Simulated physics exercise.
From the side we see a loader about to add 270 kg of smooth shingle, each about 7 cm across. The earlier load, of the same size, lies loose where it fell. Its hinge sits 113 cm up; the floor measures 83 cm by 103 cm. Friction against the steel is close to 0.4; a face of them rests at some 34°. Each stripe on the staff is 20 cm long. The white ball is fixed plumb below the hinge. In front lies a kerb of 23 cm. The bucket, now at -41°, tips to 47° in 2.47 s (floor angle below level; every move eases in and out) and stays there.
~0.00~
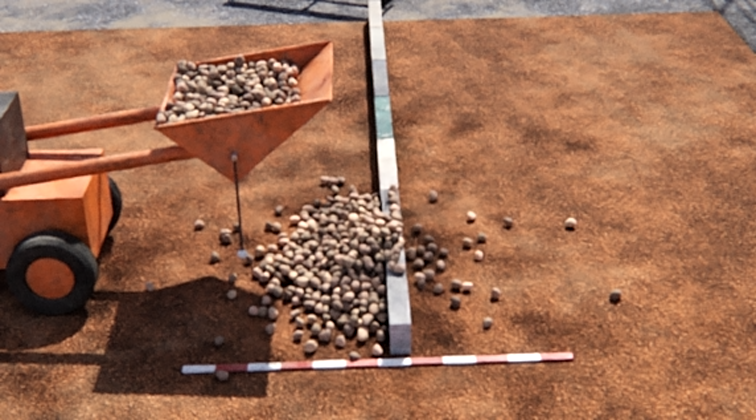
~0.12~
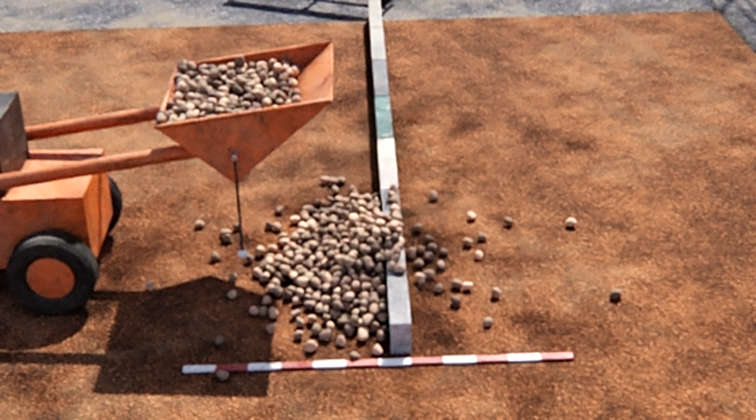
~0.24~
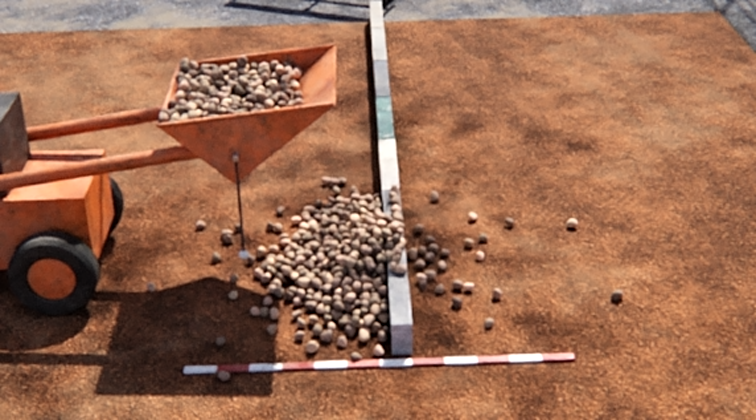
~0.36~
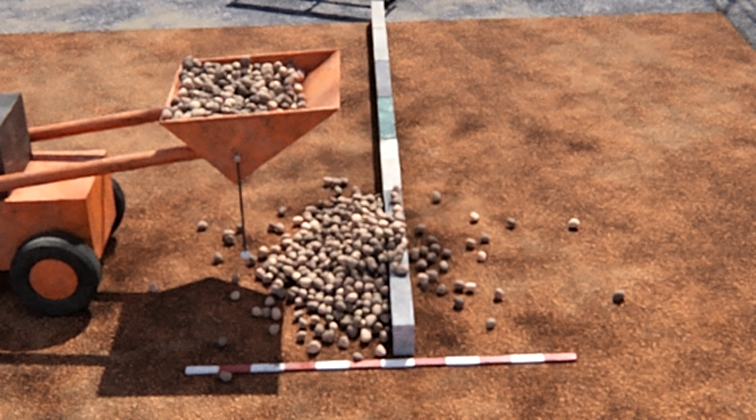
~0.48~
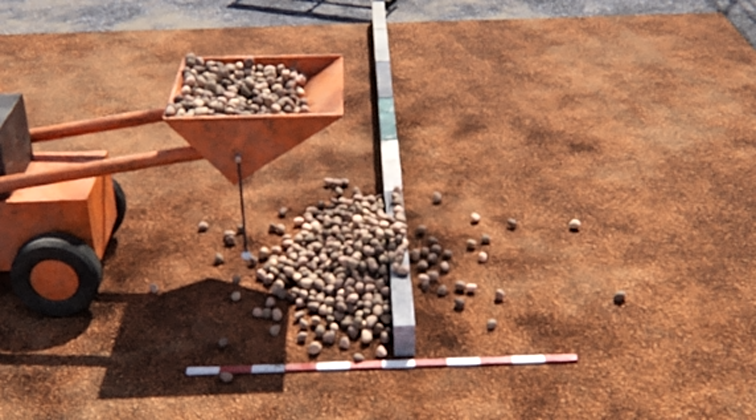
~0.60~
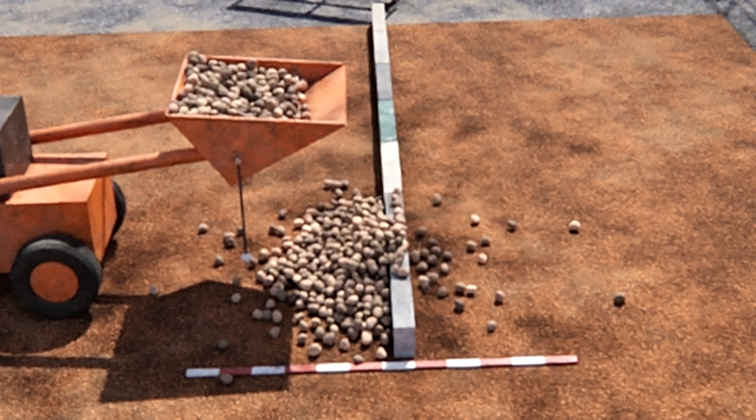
We see an orange loader holding a bucket of rounded stones above a loose pile heaped against a kerb, with some stones scattered beyond; the bucket slowly tilts a little, its right lip lowering, while the pile stays still.
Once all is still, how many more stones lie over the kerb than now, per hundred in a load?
Some 12 per cent is added.
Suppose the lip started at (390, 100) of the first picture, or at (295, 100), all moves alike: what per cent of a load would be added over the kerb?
Near 80 per cent from the first place, 0 from the second.
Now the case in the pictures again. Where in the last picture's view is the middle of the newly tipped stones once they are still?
Their middle is at about (349, 247).
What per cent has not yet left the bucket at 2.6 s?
It holds some 0 per cent.
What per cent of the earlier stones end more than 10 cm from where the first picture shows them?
About 25 per cent.
After 1.9 s the floor is at 33°; in per cent of one load, 77 in the bucket, 118 on this side of the kerb, 4 over the kerb; the foremost stones are at (517, 259).
After 2.6 s the floor is at 47°; in per cent of one load, 0 in the bucket, 186 on this side of the kerb, 14 over the kerb; the foremost stones are at (519, 252).
After 2.9 s the floor is at 47°; in per cent of one load, 0 in the bucket, 184 on this side of the kerb, 16 over the kerb; the foremost stones are at (526, 245).
After 5.3 s the floor is at 47°; in per cent of one load, 0 in the bucket, 183 on this side of the kerb, 17 over the kerb; the foremost stones are at (530, 243). Net gain over the kerb, 12.
